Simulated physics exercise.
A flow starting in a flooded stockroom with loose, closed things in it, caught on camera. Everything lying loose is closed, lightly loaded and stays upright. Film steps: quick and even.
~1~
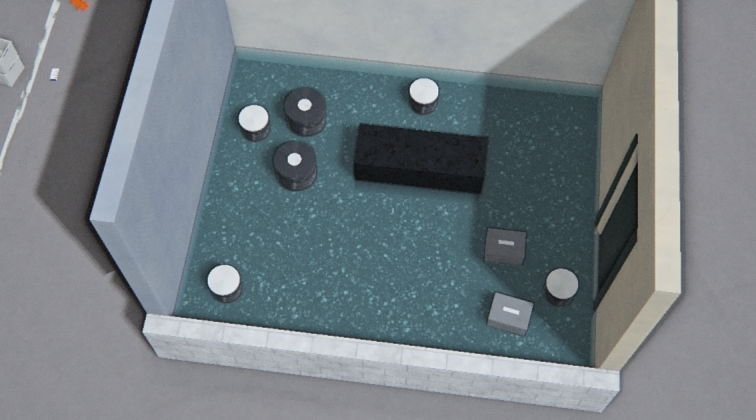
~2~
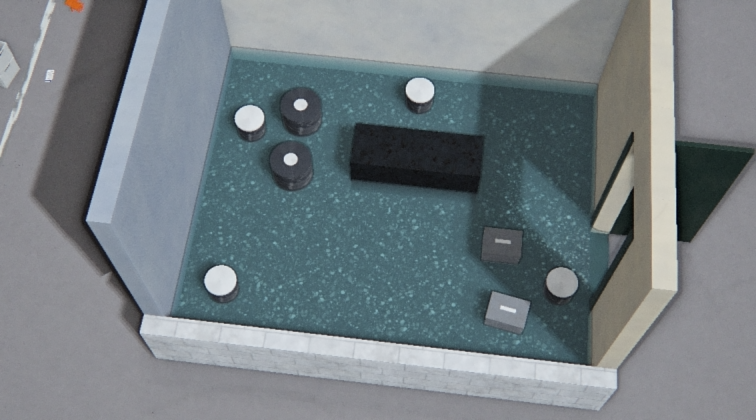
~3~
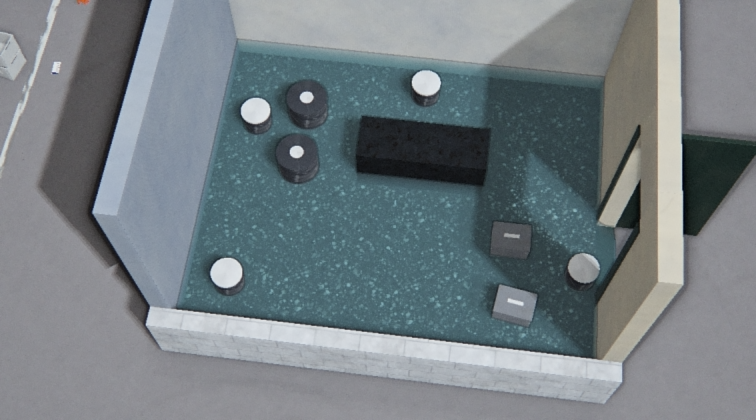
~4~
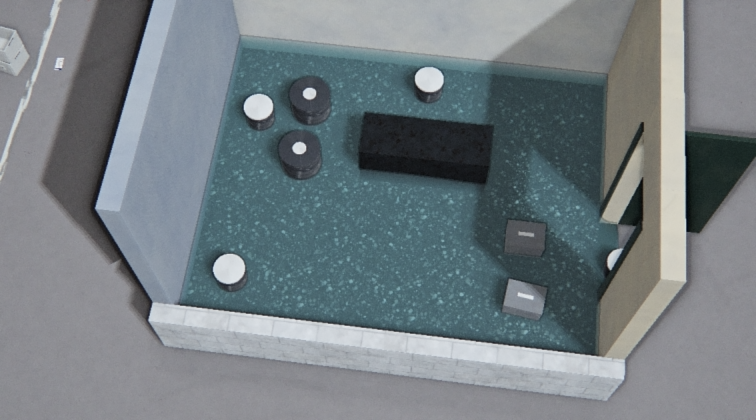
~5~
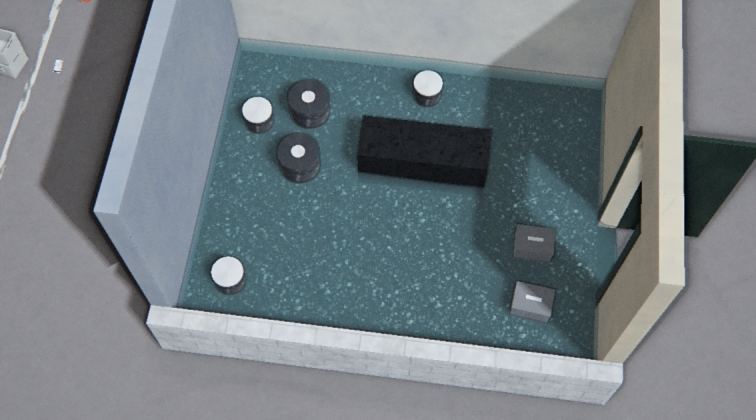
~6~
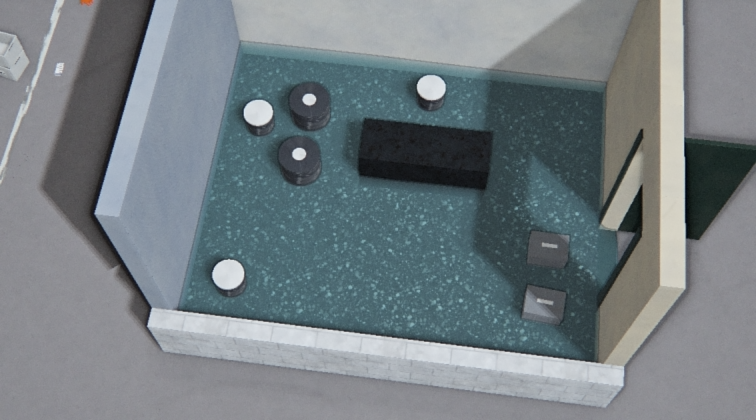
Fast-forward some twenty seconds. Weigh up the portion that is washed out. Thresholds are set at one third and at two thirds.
Well, what gets flushed out makes up a share in the middle third.
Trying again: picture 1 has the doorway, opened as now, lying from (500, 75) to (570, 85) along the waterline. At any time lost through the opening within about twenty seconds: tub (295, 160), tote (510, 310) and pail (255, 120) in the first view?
As listed: Carried outside, left behind, kept in.
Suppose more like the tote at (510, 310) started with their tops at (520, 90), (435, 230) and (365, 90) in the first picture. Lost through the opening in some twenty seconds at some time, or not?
Outcomes in turn are expelled, expelled, not expelled.
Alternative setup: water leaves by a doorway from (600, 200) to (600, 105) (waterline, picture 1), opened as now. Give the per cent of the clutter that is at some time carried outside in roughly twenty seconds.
I'd call it 80 per cent.
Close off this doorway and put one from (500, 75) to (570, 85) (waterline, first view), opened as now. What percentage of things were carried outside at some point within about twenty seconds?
My guess is close to 60 percent.
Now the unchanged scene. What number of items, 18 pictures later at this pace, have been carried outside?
3 of them.
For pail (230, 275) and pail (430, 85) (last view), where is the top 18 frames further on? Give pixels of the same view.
Estimated positions: (256, 286); (502, 107).
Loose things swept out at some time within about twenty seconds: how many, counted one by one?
Result - 3.
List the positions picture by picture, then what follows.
In the first frame, a tote at (506, 243), afloat; a tote at (511, 311), afloat; 0 of 8 have shifted.
In the second frame, a tote at (503, 242), afloat; a tote at (508, 310) floats; 0 of 8 have shifted.
In the third frame, a tote at (512, 236) floats, close to its start; a tote at (515, 303), afloat; 1 of 8 have shifted.
In the fourth frame, a tote at (526, 234) floats, close to its start; a tote at (525, 296), afloat, close to its start; 3 of 8 have shifted.
In the fifth frame, a tote at (535, 239) floats, close to its start; a tote at (534, 299), afloat, close to its start; 3 of 8 have shifted.
In the sixth frame, a tote at (549, 246) floats, a stride from its start; a tote at (545, 302), afloat, a stride from its start; 3 of 8 have shifted.
A moment on, 2 of 8 are out; 6 afloat.
Next, 3 of 8 are out; 5 afloat.
Later, 3 of 8 are out; 5 afloat.
In the end, 3 of 8 are out; 5 afloat.
